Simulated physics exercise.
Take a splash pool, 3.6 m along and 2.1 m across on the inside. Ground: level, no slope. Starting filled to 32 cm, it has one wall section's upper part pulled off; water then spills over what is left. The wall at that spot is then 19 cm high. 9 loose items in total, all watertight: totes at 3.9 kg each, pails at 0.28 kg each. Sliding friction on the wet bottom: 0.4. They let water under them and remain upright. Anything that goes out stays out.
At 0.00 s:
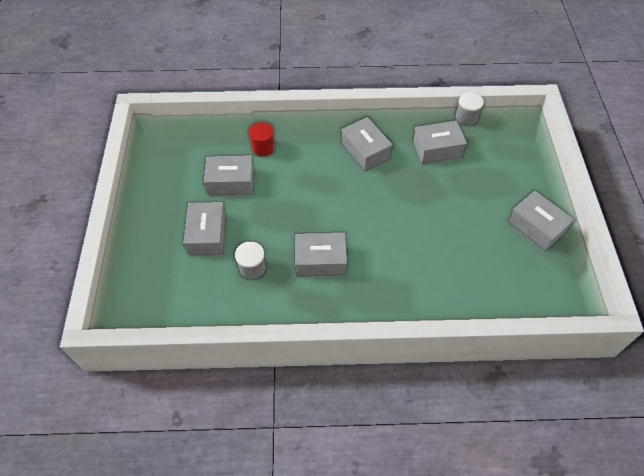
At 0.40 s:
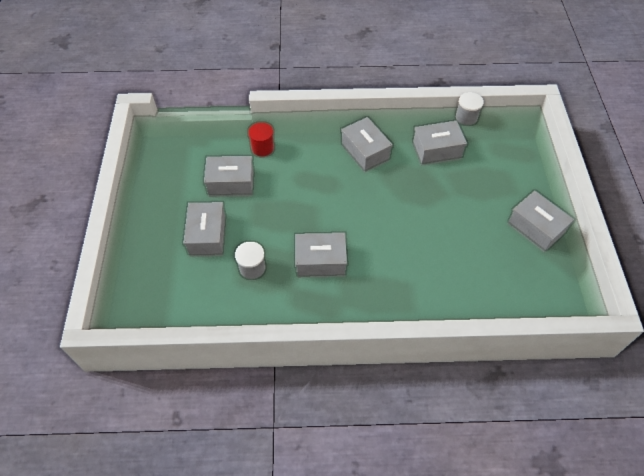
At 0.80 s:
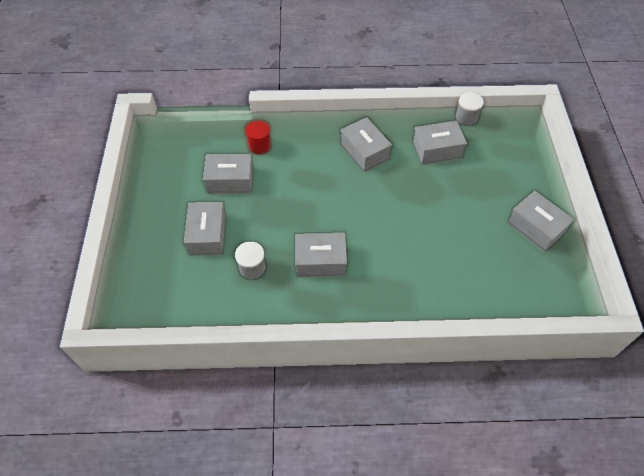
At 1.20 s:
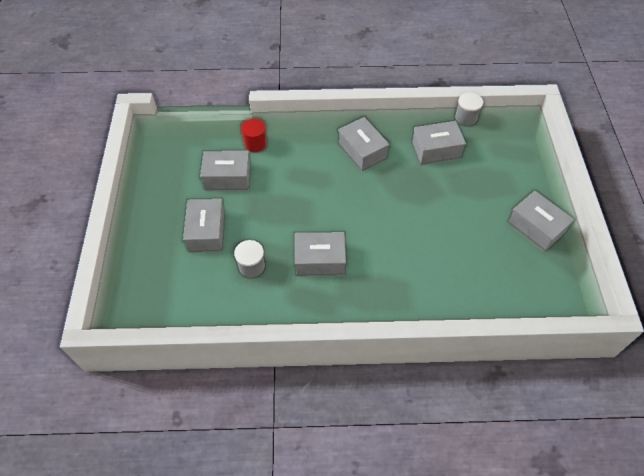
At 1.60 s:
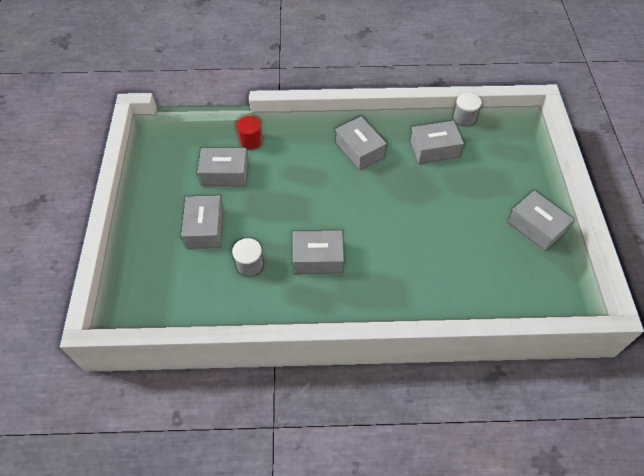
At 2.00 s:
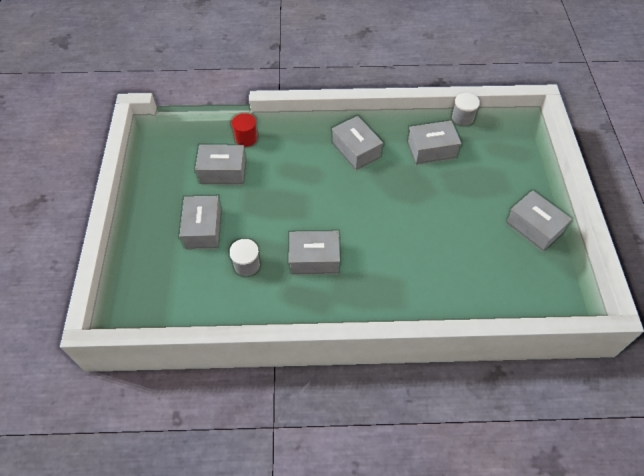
The pool's back wall opens at the left, and the red pail drifts slightly toward it.
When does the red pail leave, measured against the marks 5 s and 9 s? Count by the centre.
It leaves the pool between the instants.
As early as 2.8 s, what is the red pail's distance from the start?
Roughly 30 cm.
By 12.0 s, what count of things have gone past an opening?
The answer is 1 at that time.
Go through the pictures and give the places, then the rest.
The red pail at (261, 132), afloat; about 2390 L in view; 0 of 9 have shifted, in the first frame.
The red pail at (261, 132) floats; 32 cm deep round most things; 0 of 9 have shifted, in the second frame.
The red pail at (258, 130) floats, 5 cm from its start; about 2370 L in view; 0 of 9 have shifted, in the third frame.
The red pail at (253, 128), afloat, 9 cm from its start; about 2350 L in view; 2 of 9 have shifted, in the fourth frame.
The red pail at (249, 125) floats, 14 cm from its start; about 2330 L in view; 3 of 9 have shifted, in the fifth frame.
The red pail at (244, 122) floats, 19 cm from its start; 31 cm deep round most things; 6 of 9 have shifted, in the sixth frame.
After 2.8 s the red pail is near (233, 119), 0.3 m from its start, afloat; 0 of 9 are out; 9 afloat.
After 5.4 s the red pail is near (216, 114), 0.5 m from its start, afloat; 0 of 9 are out; 9 afloat.
After 8.0 s the red pail has gone out (at 7.3 s); 1 of 9 are out; 8 afloat.
After 12.0 s the red pail has gone out (at 7.3 s); 1 of 9 are out; 8 afloat.
